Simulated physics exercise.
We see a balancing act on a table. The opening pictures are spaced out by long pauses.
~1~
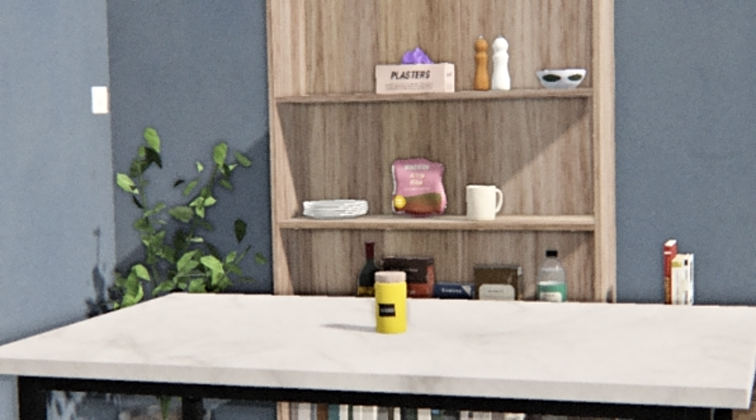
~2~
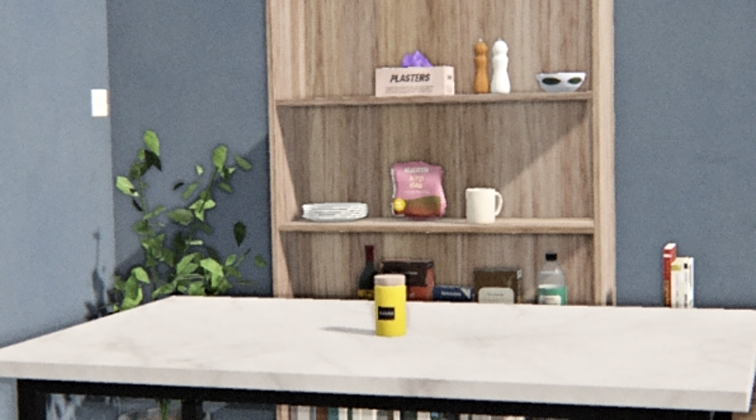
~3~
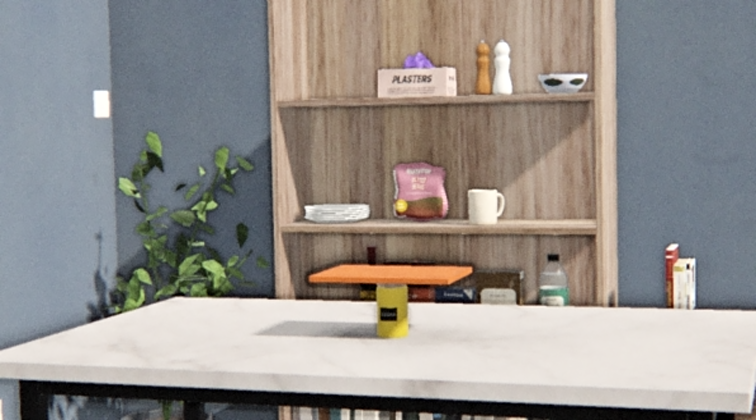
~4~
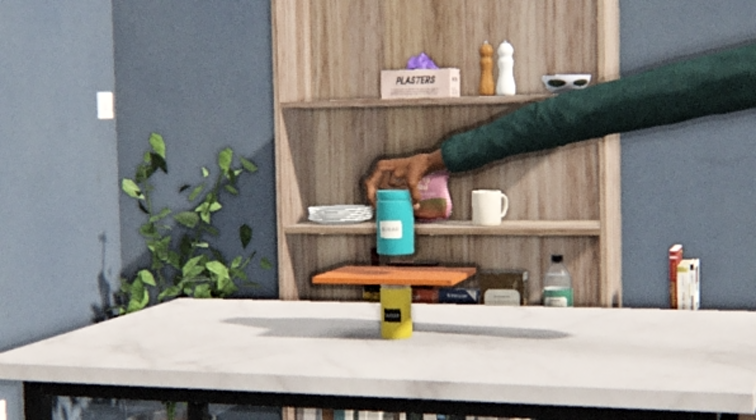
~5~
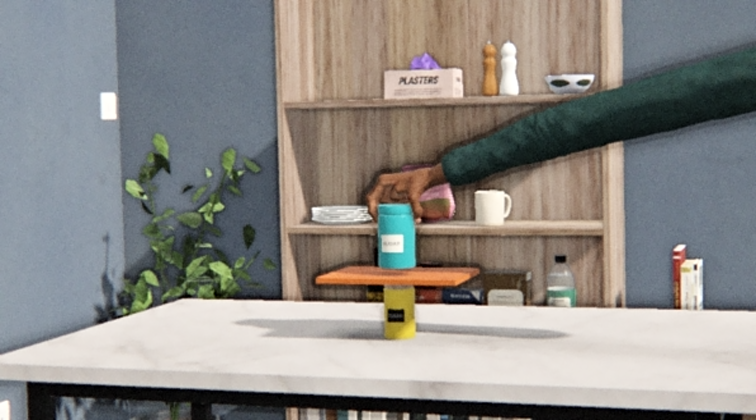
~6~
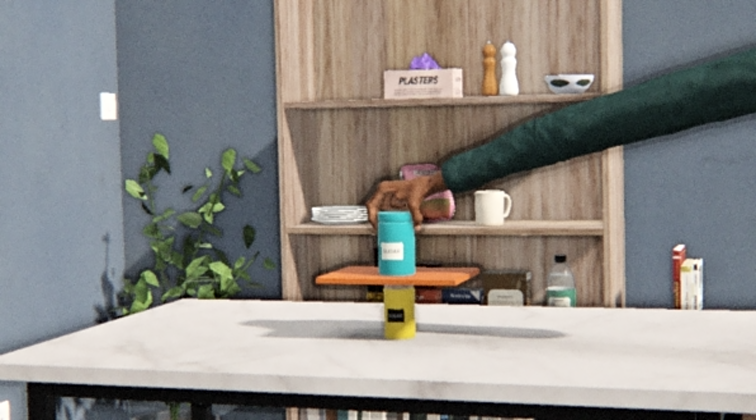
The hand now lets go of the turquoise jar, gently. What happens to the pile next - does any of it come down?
The stack endures.
Then, 0.20 s later than the last frame, all is still.
Then, 0.50 s later than the last frame, turquoise jar resting near (396, 244).
When it is over, all 3 as before. End places, in pixels of the last picture, turquoise jar near (396, 244). The stack stays up.
